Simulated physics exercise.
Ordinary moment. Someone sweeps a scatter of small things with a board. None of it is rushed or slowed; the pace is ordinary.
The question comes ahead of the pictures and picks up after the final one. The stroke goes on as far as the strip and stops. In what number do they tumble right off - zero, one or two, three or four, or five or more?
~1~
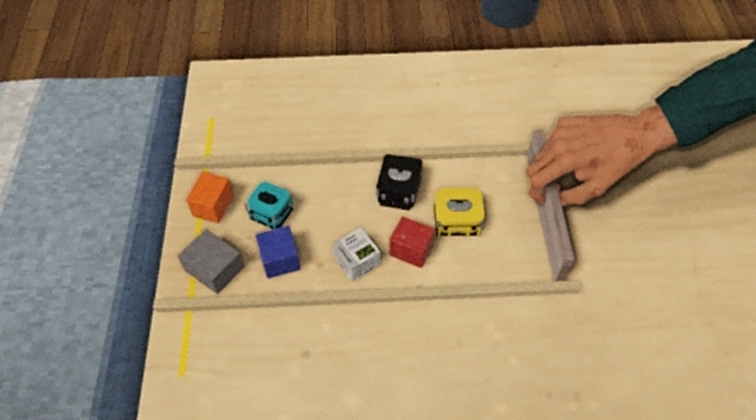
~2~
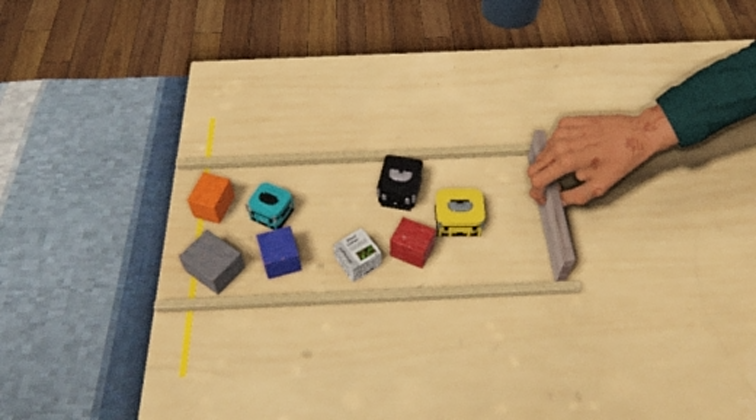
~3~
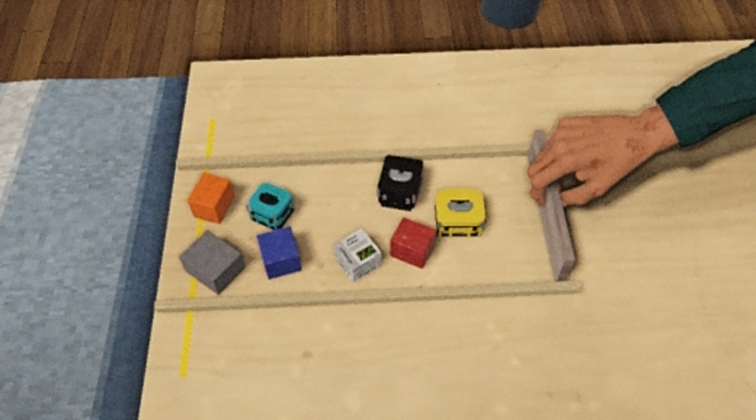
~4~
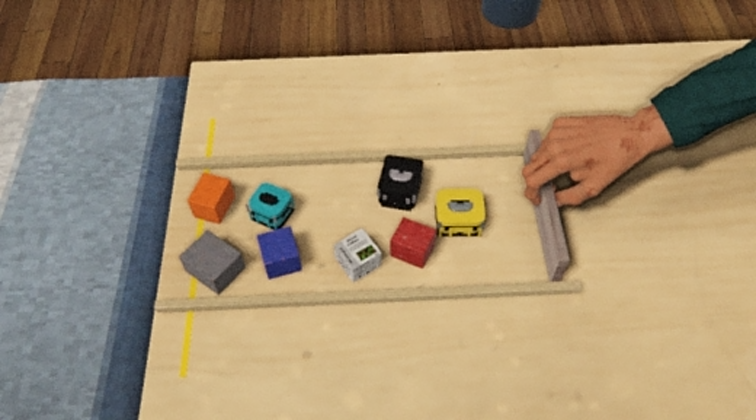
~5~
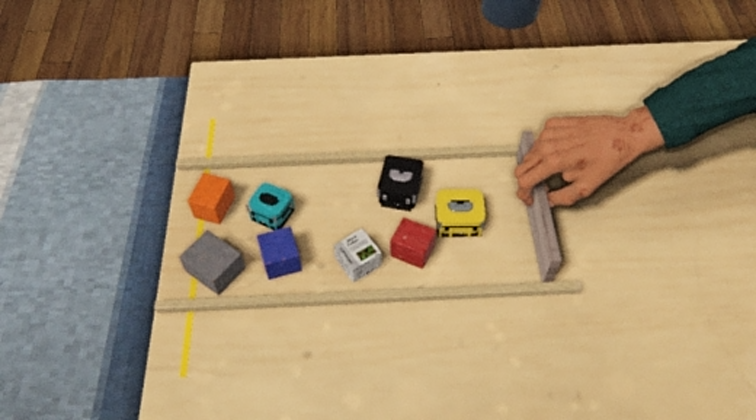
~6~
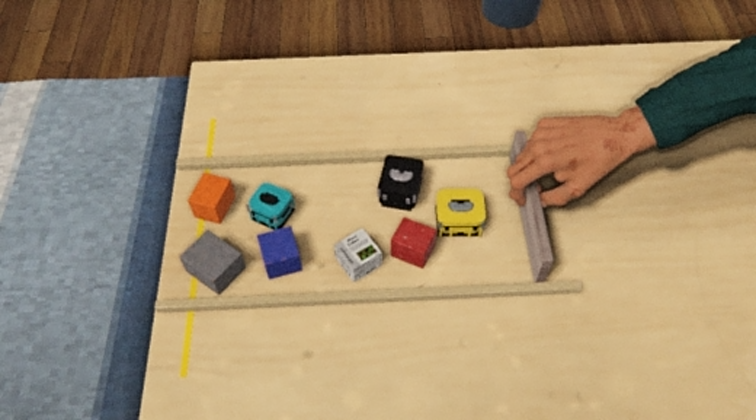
Five or more tumble off.
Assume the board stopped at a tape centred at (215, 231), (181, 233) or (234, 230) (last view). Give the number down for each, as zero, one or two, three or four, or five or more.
At least five; five or over; either three or four.
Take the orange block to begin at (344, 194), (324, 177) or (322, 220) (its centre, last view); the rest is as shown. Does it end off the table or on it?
Well, the orange block does not stay; it does not stay; it does not stay.
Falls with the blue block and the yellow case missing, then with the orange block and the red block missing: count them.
The first removal gives 4, the second gives 3.
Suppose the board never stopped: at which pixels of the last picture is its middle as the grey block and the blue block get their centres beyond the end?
First it's close to (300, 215), next close to (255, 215).
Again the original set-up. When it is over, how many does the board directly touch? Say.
3 end up touching it.
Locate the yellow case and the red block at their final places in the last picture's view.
In the last picture the yellow case sits at (174, 227) while the red block sits at (174, 263).
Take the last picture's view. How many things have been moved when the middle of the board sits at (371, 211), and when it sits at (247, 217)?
Answer - first 5, then 8.
Early on, none off yet; orange block at rest near (212, 198); grey block at rest near (213, 262); turquoise case at rest near (272, 207).
A while later, none off yet; orange block at rest near (212, 198); grey block moving near (201, 262); turquoise case at rest near (272, 207).
Further along, one off so far; orange block travelled about its own width near (169, 190); grey block in the air near (152, 358); turquoise case travelled well along near (193, 205).
Finally, the number that fall off is five or more; lost, white box, blue block, turquoise case, grey block and orange block.
